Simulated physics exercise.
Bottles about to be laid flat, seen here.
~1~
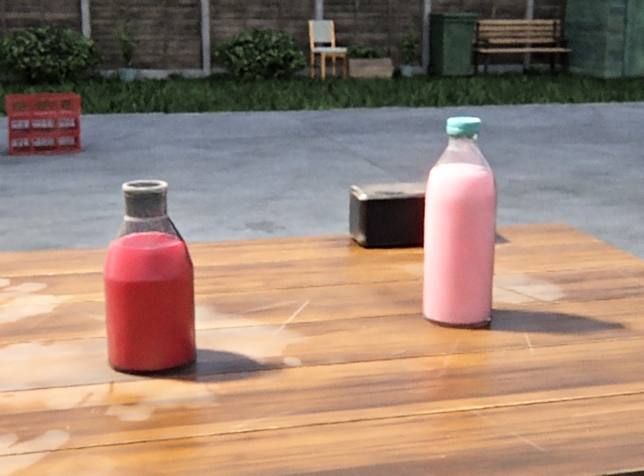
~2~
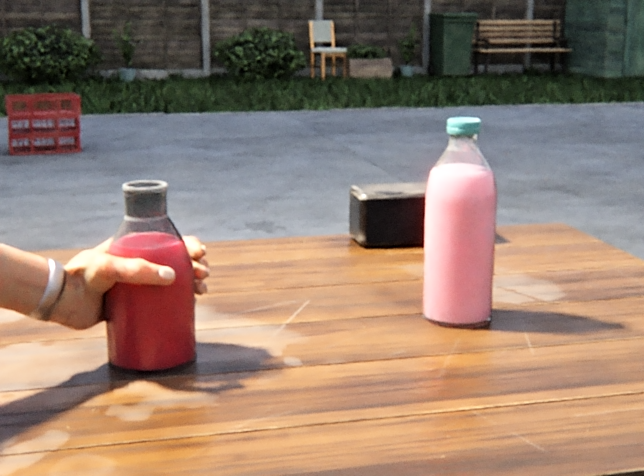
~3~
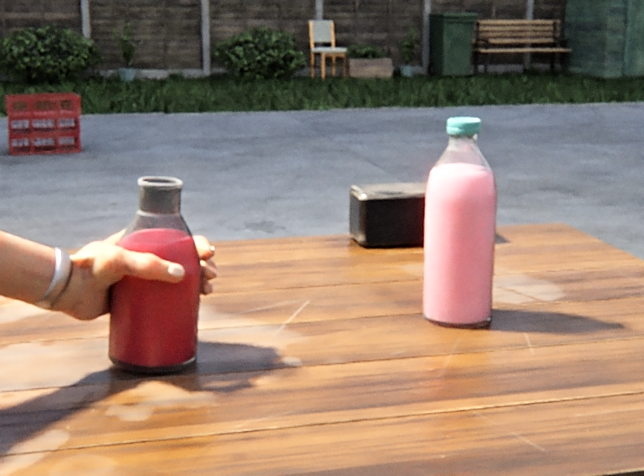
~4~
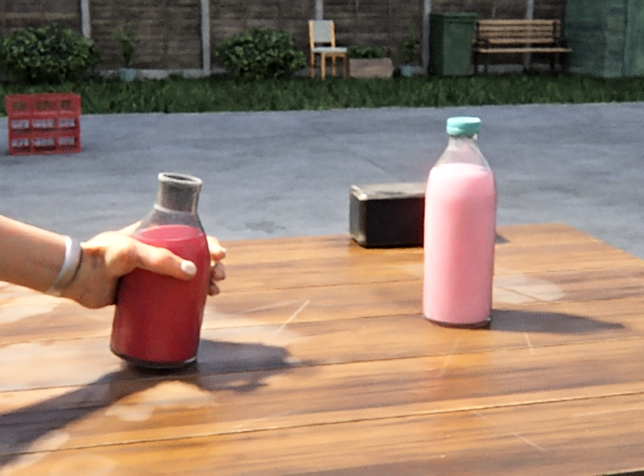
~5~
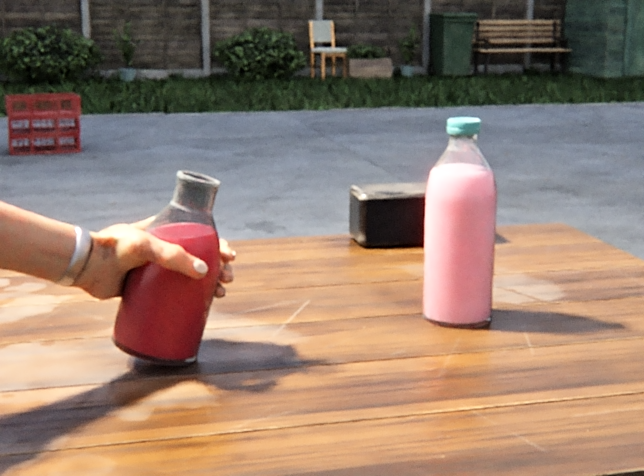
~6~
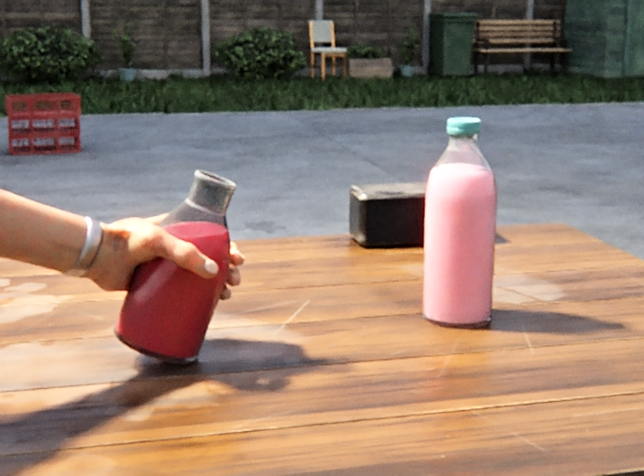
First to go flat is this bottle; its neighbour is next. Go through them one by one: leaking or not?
Left - leaking, right - not leaking.
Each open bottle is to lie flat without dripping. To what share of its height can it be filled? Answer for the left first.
The first goes to near 18 per cent, the next to near 24 per cent.
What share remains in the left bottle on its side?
Kept: Around 30 per cent.
A moment on, the left bottle is nearly down; left bottle, a puddle at its mouth.
Further on, the left bottle lies flat; left bottle, a puddle at its mouth.
When it is over, both lie flat; left bottle, a puddle at its mouth; right bottle, all still inside.
